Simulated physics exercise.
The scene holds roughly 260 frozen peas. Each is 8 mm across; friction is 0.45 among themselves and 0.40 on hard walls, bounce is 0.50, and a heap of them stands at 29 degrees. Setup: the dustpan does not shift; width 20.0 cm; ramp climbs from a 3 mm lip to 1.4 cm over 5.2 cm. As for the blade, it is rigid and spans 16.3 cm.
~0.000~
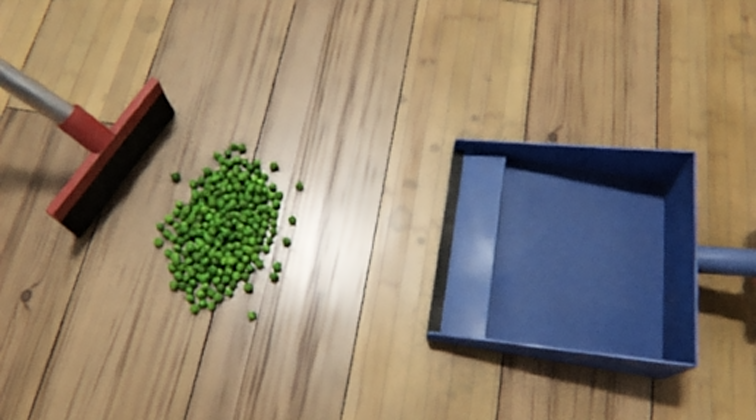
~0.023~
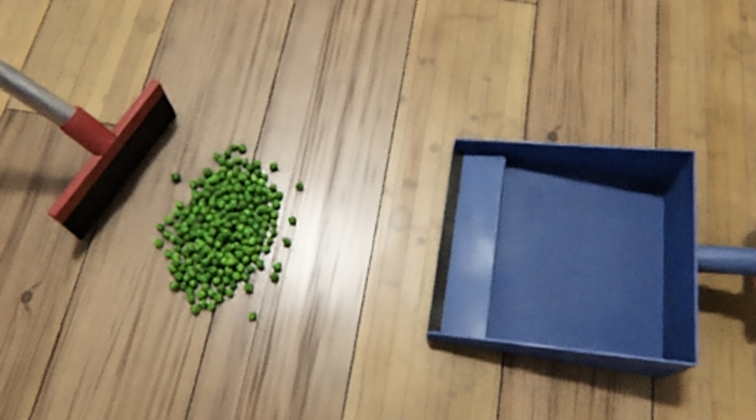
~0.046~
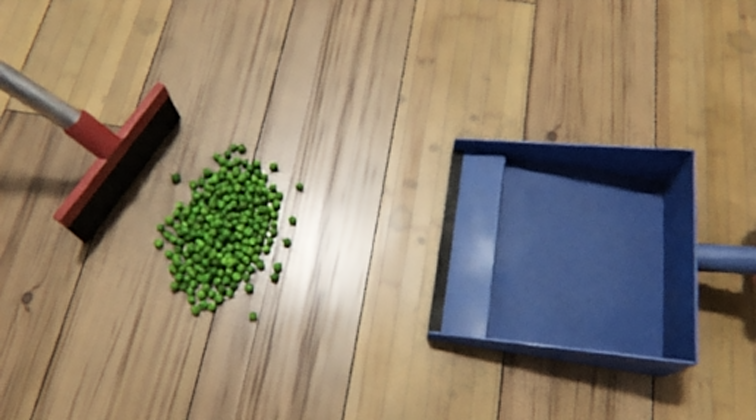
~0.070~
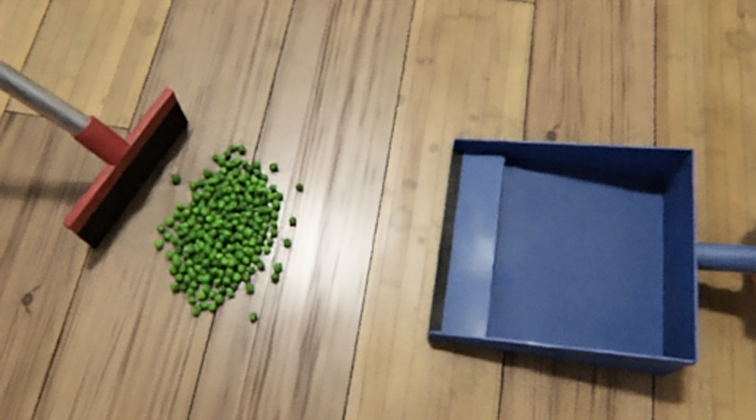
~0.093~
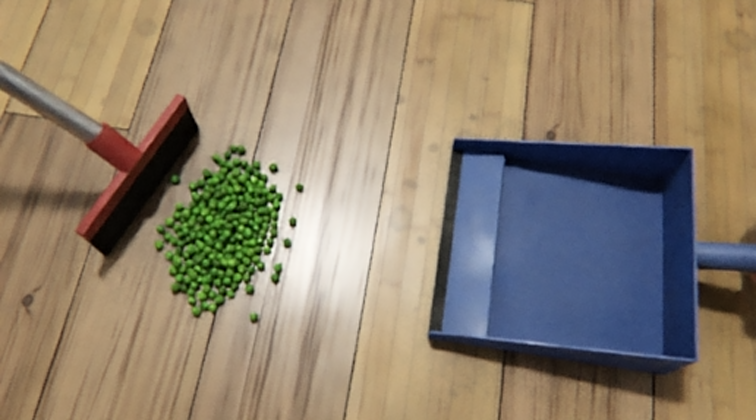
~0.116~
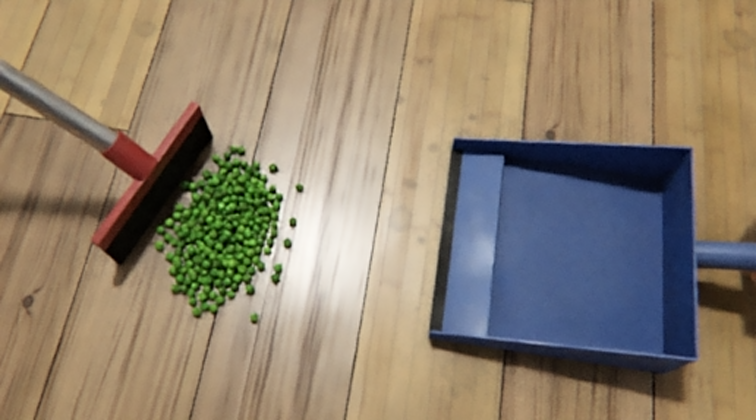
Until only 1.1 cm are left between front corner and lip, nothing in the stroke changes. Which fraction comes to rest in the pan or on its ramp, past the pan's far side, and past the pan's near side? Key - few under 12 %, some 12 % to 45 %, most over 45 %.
Pan: Some. Far side: Few. Near side: Most.
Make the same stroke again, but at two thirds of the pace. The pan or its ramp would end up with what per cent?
Roughly 10 in a hundred.
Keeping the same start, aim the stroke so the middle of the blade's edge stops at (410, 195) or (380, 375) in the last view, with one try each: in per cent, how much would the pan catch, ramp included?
Some 10 and 10 per cent.
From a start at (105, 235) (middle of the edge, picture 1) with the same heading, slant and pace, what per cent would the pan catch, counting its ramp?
The pan and its ramp would take some 5 per cent.
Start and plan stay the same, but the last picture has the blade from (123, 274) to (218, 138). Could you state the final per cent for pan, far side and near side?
The pan gets 15, the far side 5 and the near side 65.
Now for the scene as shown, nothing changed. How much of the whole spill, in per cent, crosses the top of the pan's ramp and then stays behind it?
Some 0 per cent.
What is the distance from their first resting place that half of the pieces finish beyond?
It works out to some 24 cm.
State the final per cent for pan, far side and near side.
Pan 15; far side 0; near side 50.
After 0.29 s, middle of the blade 16 cm from the lip; 0 % over the lip, far side 0 %, near side 20 %.
After 0.41 s, middle of the blade 7 cm from the lip; 0 % over the lip, far side 0 %, near side 40 %.
Then, at 0.66 s, middle of the blade 4 cm from the lip; 20 % over the lip, far side 0 %, near side 50 %.
In the end, at 1.5 s, pan 15 %, far side 0 %, near side 50 %, in front of the lip or behind the blade 30 %.
